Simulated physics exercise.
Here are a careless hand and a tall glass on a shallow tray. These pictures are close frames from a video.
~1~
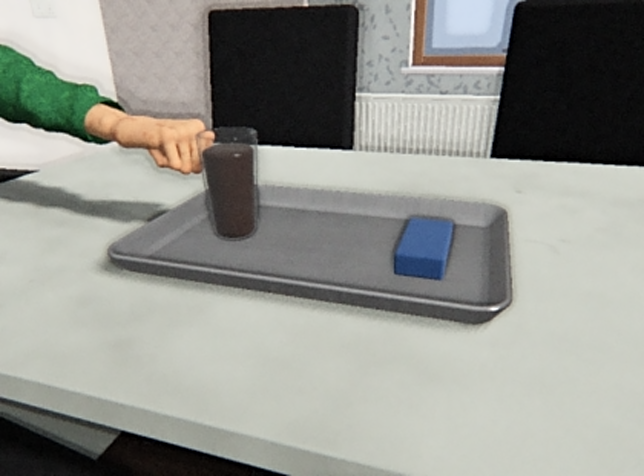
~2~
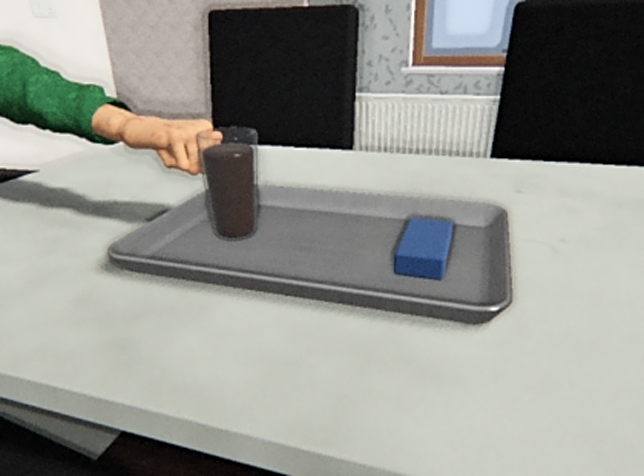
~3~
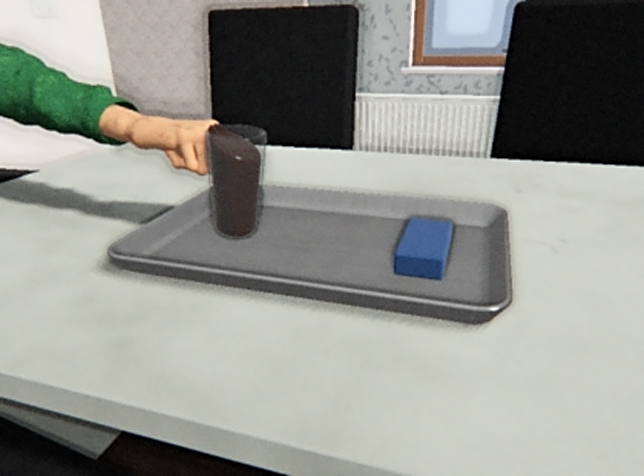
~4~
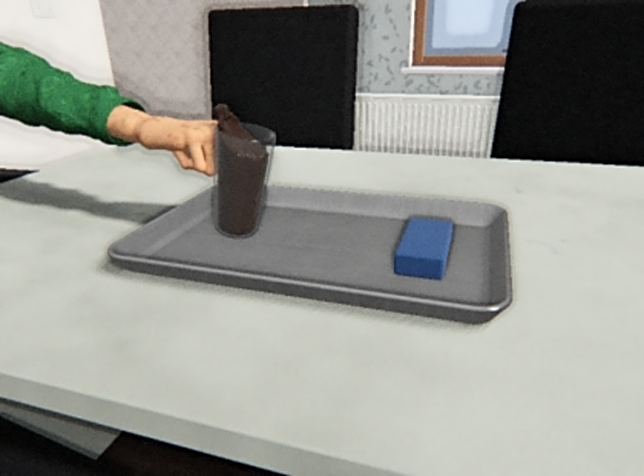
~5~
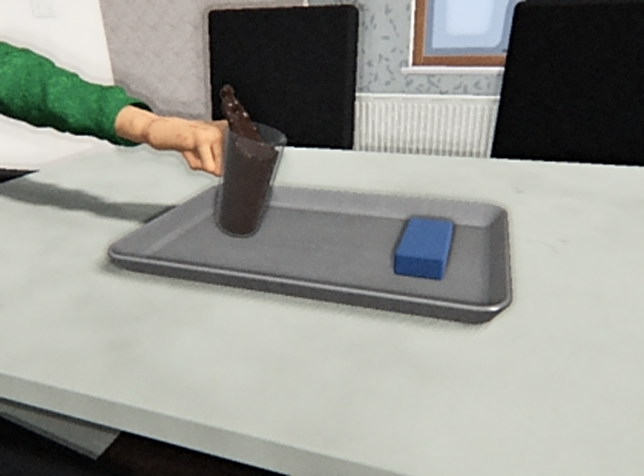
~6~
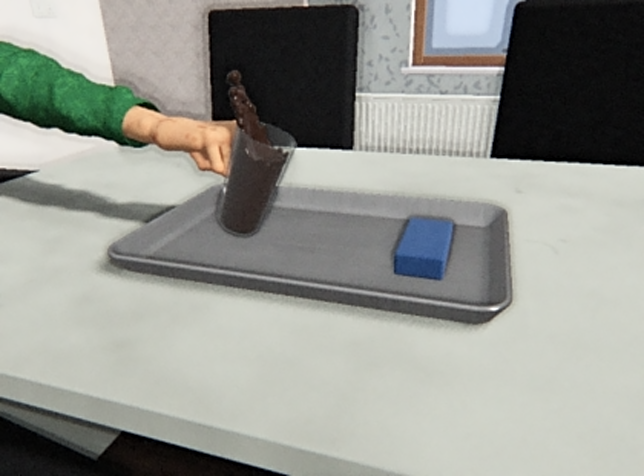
In a dining room with patterned wallpaper, a radiator and black chairs, a pale table is seen from slightly above by a still camera. A grey shallow tray holds a tall clear glass of dark brown coffee at left and a blue block at right. A green-sleeved hand pushes the glass's upper side, leaning it rightward, while the coffee surges up the left side and splashes above the rim.
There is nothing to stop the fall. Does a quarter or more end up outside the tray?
The runoff from the tray comes to less than a quarter of the liquid.
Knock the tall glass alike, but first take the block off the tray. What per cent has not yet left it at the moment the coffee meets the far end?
55 %.
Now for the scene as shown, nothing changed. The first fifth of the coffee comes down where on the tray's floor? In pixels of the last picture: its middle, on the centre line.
Roughly at pixel (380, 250) in the last picture.
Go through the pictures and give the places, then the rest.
In the first frame, it leans 0°; its right rim is at (252, 136); the coffee meets the walls at (208, 147) and (253, 150); the tray's far rim is at (507, 248); a block is fixed to the tray further along.
In the second frame, it leans 0°; its right rim is at (252, 136); the coffee meets the walls at (208, 147) and (253, 150).
In the third frame, it leans 6°; its right rim is at (262, 138); the coffee meets the walls at (214, 127) and (254, 151).
In the fourth frame, it leans 11°; its right rim is at (272, 140); the coffee meets the walls at (224, 126) and (269, 154); 2 per cent is over the edge.
In the fifth frame, it leans 17°; its right rim is at (282, 144); the coffee meets the walls at (233, 135) and (280, 151); 4 per cent is over the edge.
In the sixth frame, it leans 23°; its right rim is at (292, 149); the coffee meets the walls at (239, 152) and (290, 153); 5 per cent is over the edge.
A moment on, the tall glass lies on its side and 93 per cent is in the glass, 0 on the tray and 7 above or beyond its rim.
Next, the tall glass lies on its side and 50 per cent is in the glass, 34 on the tray and 16 above or beyond its rim.
Then the tall glass lies on its side and 29 per cent is in the glass, 50 on the tray and 21 above or beyond its rim.
Later the tall glass lies on its side and 16 per cent is in the glass, 67 on the tray and 17 above or beyond its rim.
Finally, 84 per cent is held by tray and glass, 16 is off the tray.
